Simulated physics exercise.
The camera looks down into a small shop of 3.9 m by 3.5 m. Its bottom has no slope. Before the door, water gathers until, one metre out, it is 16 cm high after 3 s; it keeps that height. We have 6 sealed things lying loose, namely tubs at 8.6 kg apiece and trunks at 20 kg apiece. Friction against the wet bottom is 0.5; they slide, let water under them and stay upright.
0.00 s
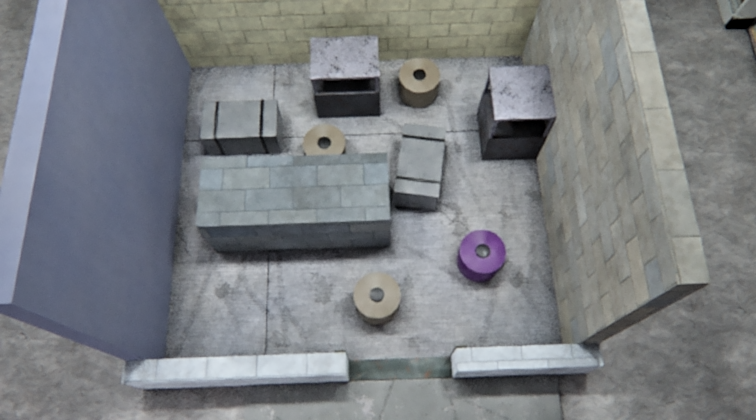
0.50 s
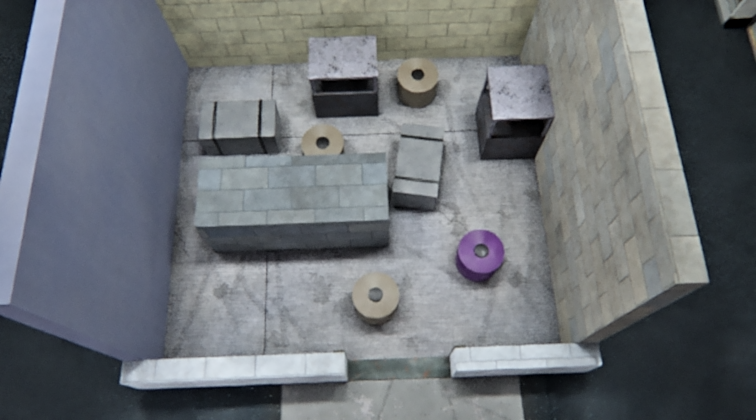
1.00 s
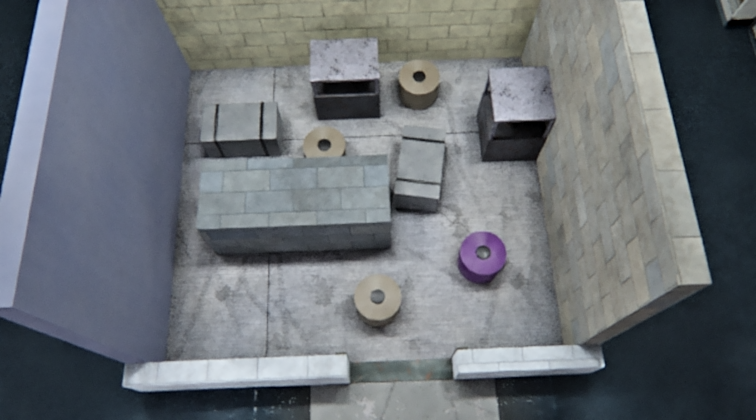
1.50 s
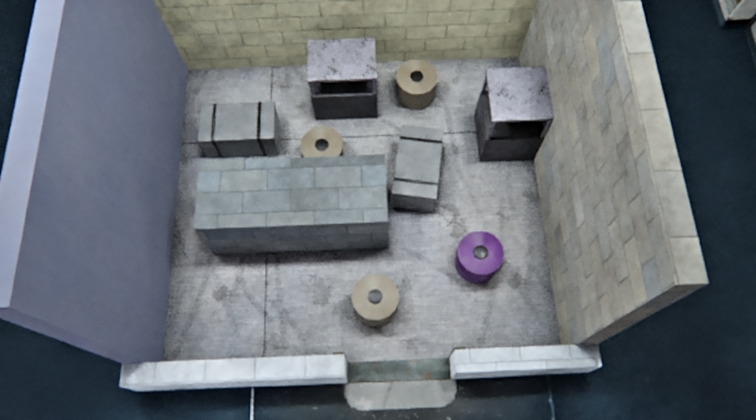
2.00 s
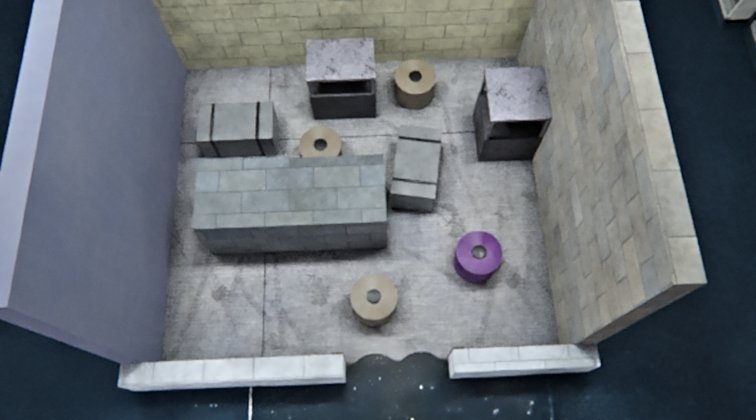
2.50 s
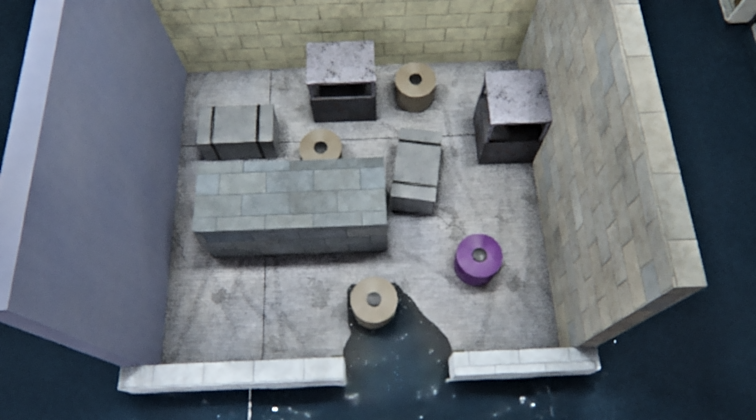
In a small walled shop seen from above, dark water spread over the ground outside, covered the path at the doorway, then crept just inside to a tan tub, while the tubs and trunks stayed still.
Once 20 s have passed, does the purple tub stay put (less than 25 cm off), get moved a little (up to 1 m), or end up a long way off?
It gets moved a little.
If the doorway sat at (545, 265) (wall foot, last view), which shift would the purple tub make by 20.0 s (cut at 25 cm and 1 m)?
Result for the purple tub - displaced a long way.
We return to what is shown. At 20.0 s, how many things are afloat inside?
Just then, the number is 6.
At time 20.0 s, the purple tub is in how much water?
Somewhere close to 13 cm.
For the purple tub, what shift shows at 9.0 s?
Around 60 cm from the start by that time.
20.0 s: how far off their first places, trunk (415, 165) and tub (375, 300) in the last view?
In turn: 40 cm, 100 cm.
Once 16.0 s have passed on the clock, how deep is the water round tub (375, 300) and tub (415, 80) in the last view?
Close to 8 and 12 centimetres.
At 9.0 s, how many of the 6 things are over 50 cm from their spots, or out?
The number comes to 2.
After 4.0 s the purple tub is near (484, 252), 0.1 m from its start, aground; 0 afloat.
After 9.0 s the purple tub is near (506, 307), 0.6 m from its start, afloat; 2 afloat.
After 16.0 s the purple tub is near (528, 205), 0.7 m from its start, afloat; 6 afloat.
After 20.0 s the purple tub is near (425, 243), 0.5 m from its start, afloat; 6 afloat.
